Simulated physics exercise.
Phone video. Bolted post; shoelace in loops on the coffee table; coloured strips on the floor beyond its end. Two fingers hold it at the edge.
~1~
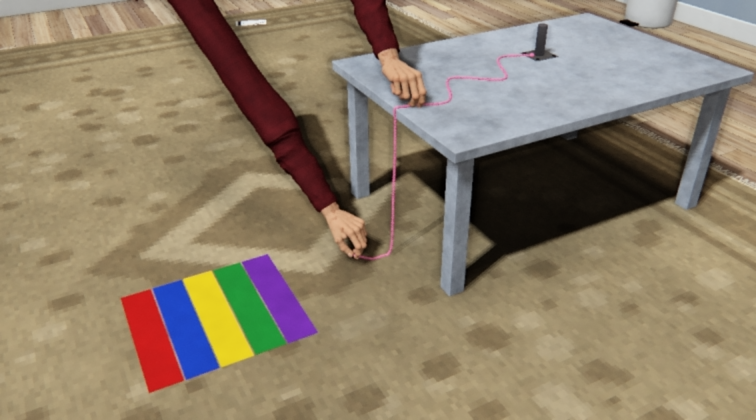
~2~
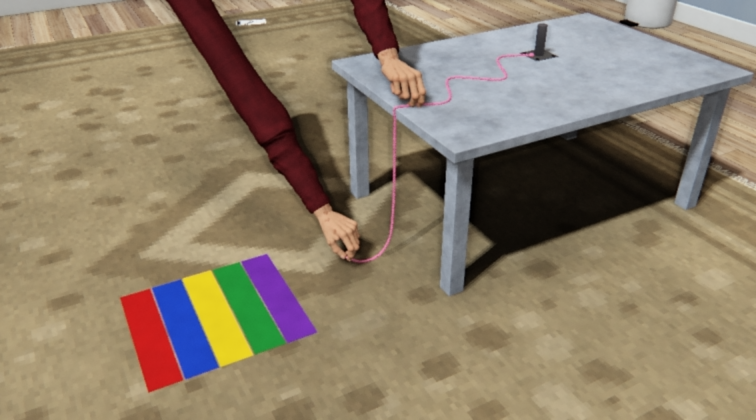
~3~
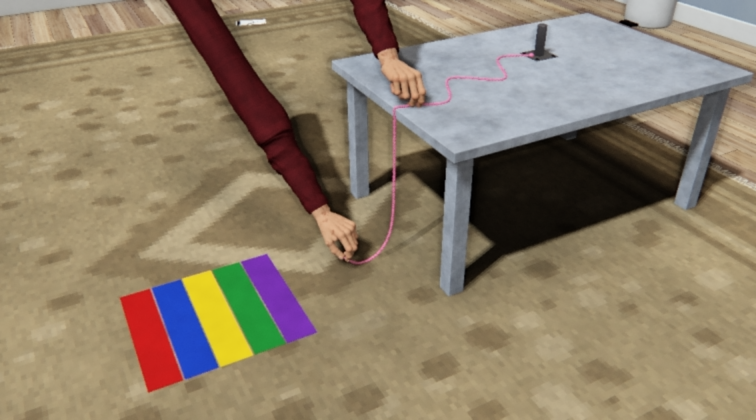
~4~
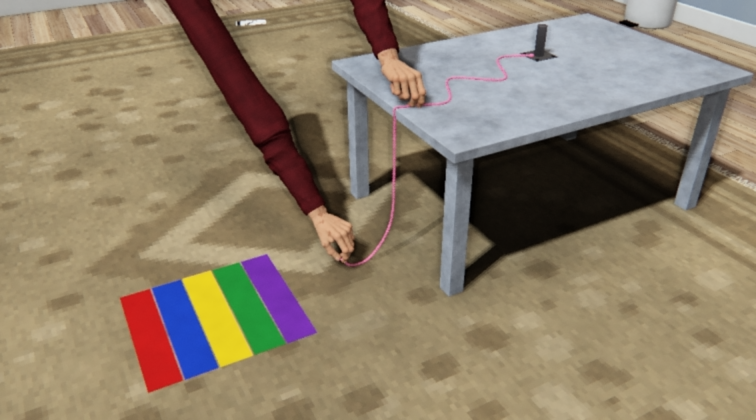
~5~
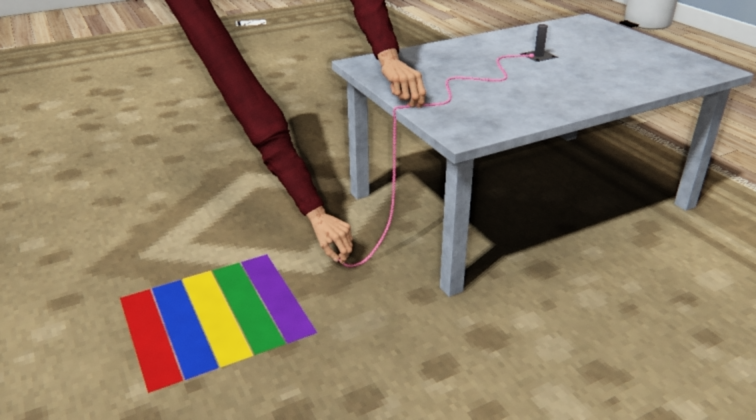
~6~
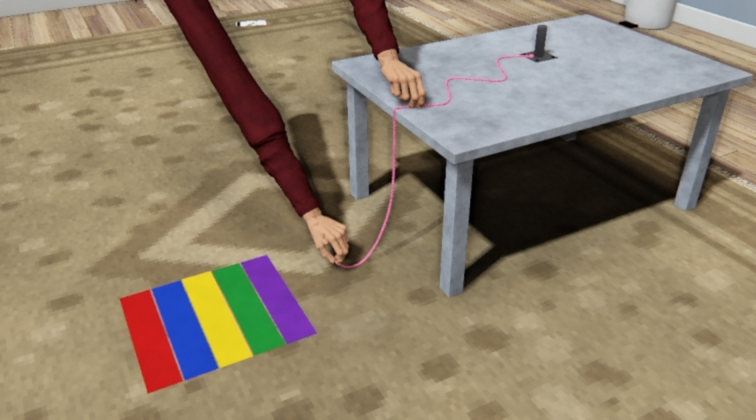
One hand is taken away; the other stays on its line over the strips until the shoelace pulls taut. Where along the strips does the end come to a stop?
Above the blue strip.
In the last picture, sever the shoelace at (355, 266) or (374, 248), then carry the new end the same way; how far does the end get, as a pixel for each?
The pixels are close to (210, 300) and (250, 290), one per try.
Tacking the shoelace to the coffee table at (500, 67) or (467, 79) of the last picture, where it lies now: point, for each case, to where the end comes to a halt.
In order: Close to (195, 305) and close to (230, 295).
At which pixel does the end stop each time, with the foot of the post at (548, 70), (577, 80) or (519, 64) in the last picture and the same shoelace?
It works out at around (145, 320), (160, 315) and (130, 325) for the three tries.
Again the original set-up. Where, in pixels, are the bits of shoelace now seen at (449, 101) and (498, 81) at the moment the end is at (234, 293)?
The two spots arrive at (390, 115) and (469, 81).
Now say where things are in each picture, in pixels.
The first picture shows end (354, 255); purple (294, 322); green (262, 333); yellow (230, 344); blue (196, 356); red (160, 368).
The second picture shows end (347, 257); shoelace through (501, 57) (498, 80) (448, 88) (409, 106) (394, 170) (391, 231).
The third picture shows end (345, 258).
The fourth picture shows end (341, 259); shoelace through (501, 58) (498, 80) (448, 89) (409, 106) (394, 170) (387, 231).
The fifth picture shows end (340, 260).
The sixth picture shows end (336, 261); shoelace through (501, 59) (498, 81) (448, 89) (409, 107) (394, 171) (381, 233).
Early on, end near (234, 293); over green.
Midway, end near (197, 305); over yellow.
At the end of the slack, end near (176, 312); over blue. It gets as far as the blue strip.
